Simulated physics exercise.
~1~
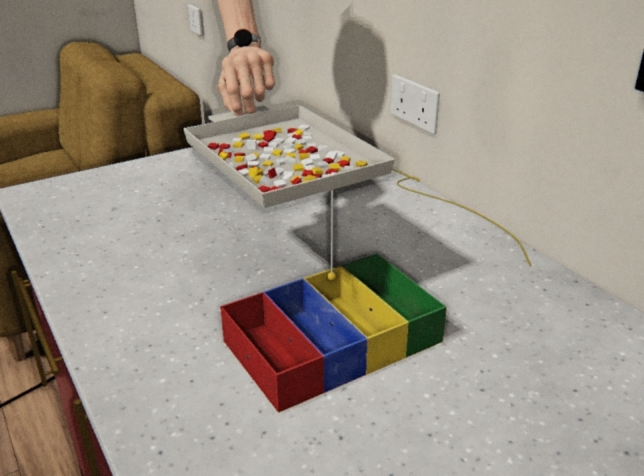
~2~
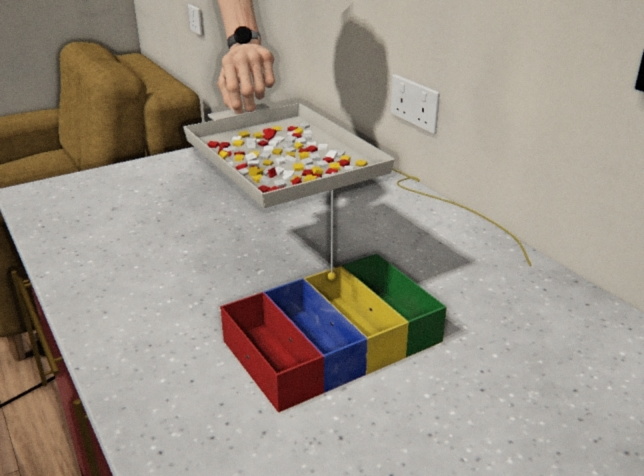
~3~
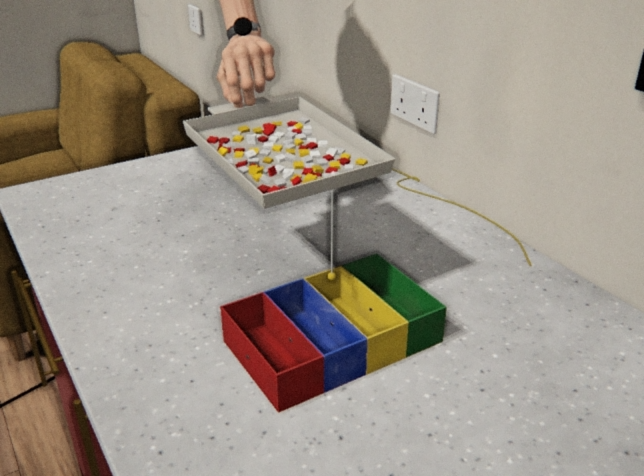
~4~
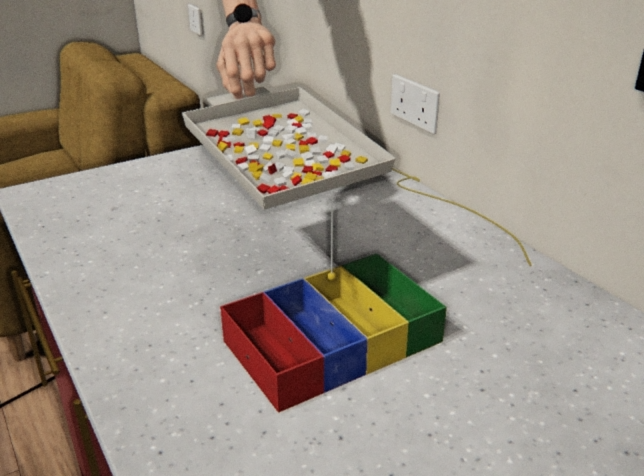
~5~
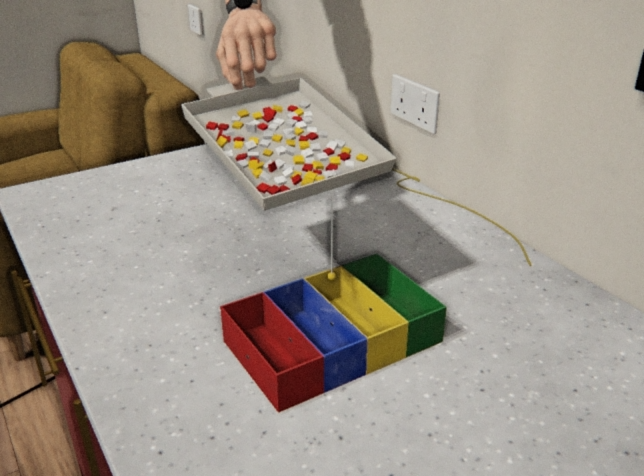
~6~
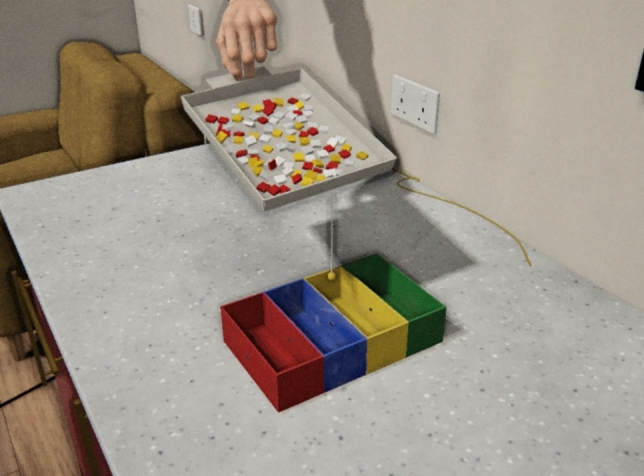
A hand slowly tilts a tray of small coloured tiles above four coloured compartments.
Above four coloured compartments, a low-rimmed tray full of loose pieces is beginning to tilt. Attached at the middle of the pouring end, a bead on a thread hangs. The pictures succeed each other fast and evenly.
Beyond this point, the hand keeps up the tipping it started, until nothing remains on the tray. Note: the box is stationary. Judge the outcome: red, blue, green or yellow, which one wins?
The blue compartment wins.
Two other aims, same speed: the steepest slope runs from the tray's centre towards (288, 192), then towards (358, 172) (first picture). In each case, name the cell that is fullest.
The blue one; that green cell.
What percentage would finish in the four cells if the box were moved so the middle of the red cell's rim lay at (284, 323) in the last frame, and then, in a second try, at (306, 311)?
About 100 in a hundred, then about 70 in a hundred.
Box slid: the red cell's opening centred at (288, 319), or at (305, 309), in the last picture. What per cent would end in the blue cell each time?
First placement: 30 per cent; second placement: 20 per cent.
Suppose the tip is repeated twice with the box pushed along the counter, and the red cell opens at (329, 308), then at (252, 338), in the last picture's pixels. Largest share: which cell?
The red cell; that blue cell.
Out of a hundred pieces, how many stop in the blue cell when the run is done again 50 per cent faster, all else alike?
Roughly 50%.
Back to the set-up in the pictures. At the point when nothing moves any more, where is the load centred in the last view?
(325, 354).
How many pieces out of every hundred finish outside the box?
Close to 0 percent, I reckon.
Soon after the last picture, tray tipped steeply; nearly all on the tray; a stray few falling or outside the box.
A little later, tray tipped past a quarter turn; nearly all on the tray; a small part in the red cell; a stray few falling or outside the box.
Later still, tray tipped past a quarter turn; about half in the blue cell; about a quarter in the red cell; about a quarter in the yellow cell; a stray few in the green cell; a stray few falling or outside the box.
At rest, tray tipped past a quarter turn; about half in the blue cell; about a quarter in the red cell; about a quarter in the yellow cell; a stray few in the green cell; a stray few outside the box.
